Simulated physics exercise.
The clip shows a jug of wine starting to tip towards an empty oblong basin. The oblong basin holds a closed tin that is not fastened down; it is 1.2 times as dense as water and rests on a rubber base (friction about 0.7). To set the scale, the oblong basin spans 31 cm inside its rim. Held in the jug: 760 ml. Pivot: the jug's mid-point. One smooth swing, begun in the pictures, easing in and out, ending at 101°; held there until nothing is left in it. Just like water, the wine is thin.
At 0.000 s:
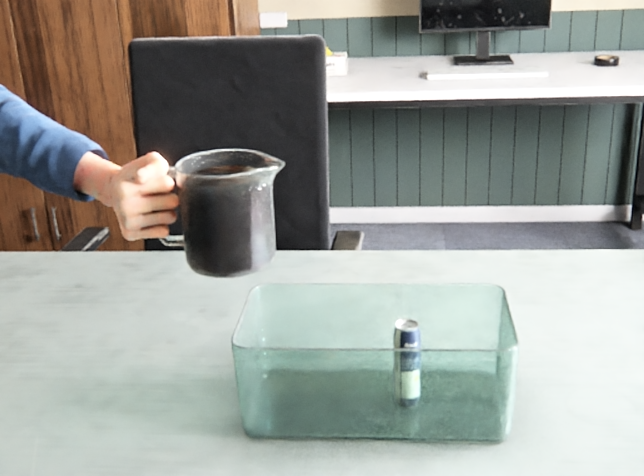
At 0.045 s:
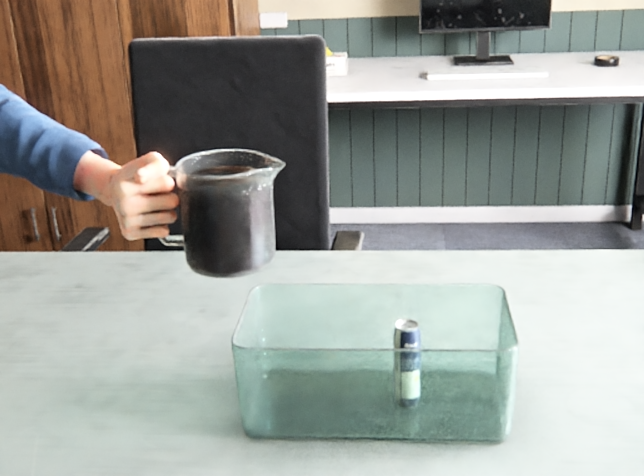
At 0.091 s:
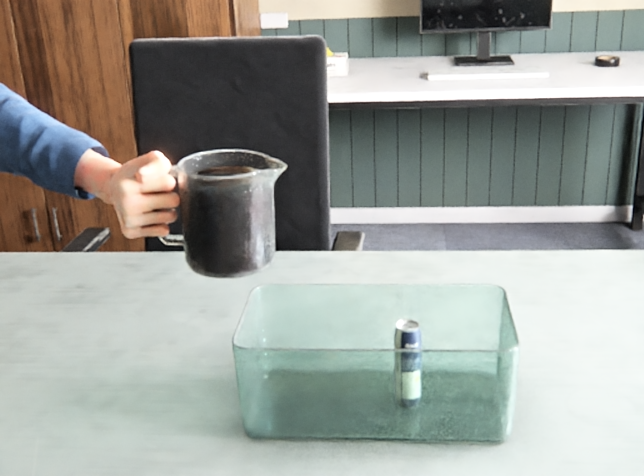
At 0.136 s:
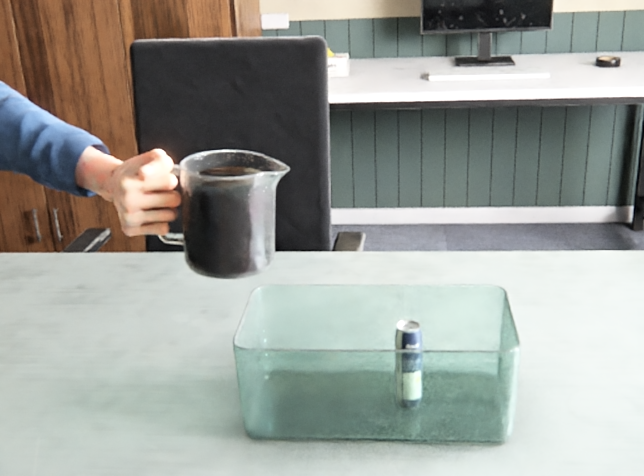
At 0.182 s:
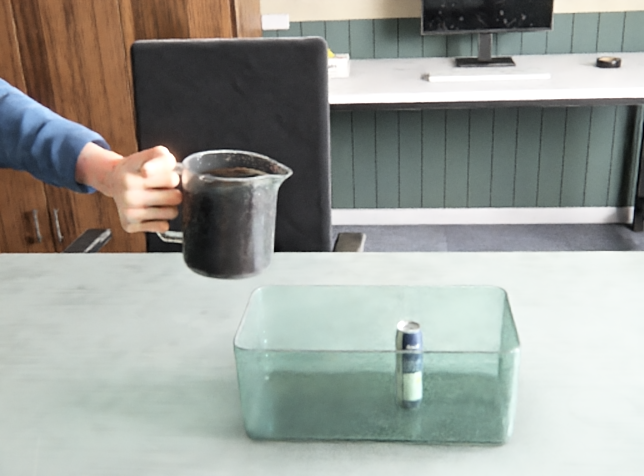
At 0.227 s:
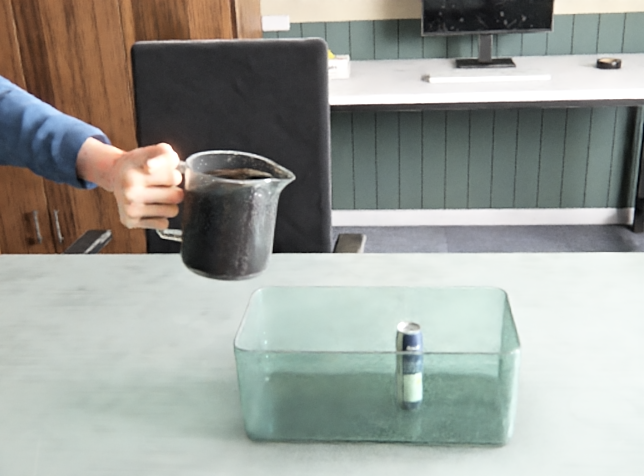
We see a hand at left holding a glass jug of dark liquid above a clear greenish oblong basin with a small upright tin inside; the jug stays nearly still, then leans slightly to the right while the tin remains motionless.
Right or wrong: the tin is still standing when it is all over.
Right, it is still standing.
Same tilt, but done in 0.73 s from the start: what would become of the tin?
Result: Tin upright.
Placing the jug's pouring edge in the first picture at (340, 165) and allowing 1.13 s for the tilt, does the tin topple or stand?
Then the tin comes down.
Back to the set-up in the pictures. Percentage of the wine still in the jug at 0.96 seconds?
Share remaining: Approx. 34 %.
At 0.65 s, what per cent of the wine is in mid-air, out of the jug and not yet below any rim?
About 14 per cent.
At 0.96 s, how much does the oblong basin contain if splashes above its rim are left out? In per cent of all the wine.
Some 48 percent.
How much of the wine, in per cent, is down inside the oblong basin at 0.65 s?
About 4%.
Then, 0.65 s in, the tilt is 62° and 83 per cent is still to pour; the tin stands where it began.
Then, 0.96 s in, the tilt is 95° and 33 per cent is still to pour; the tin stands where it began.
Then, 1.28 s in, the tilt is 101° and 5 per cent is still to pour; the tin stands where it began.
Then, 1.63 s in, the tilt is 101° and 0 per cent is still to pour; the tin stands where it began.
Finally, the tin stands where it began.
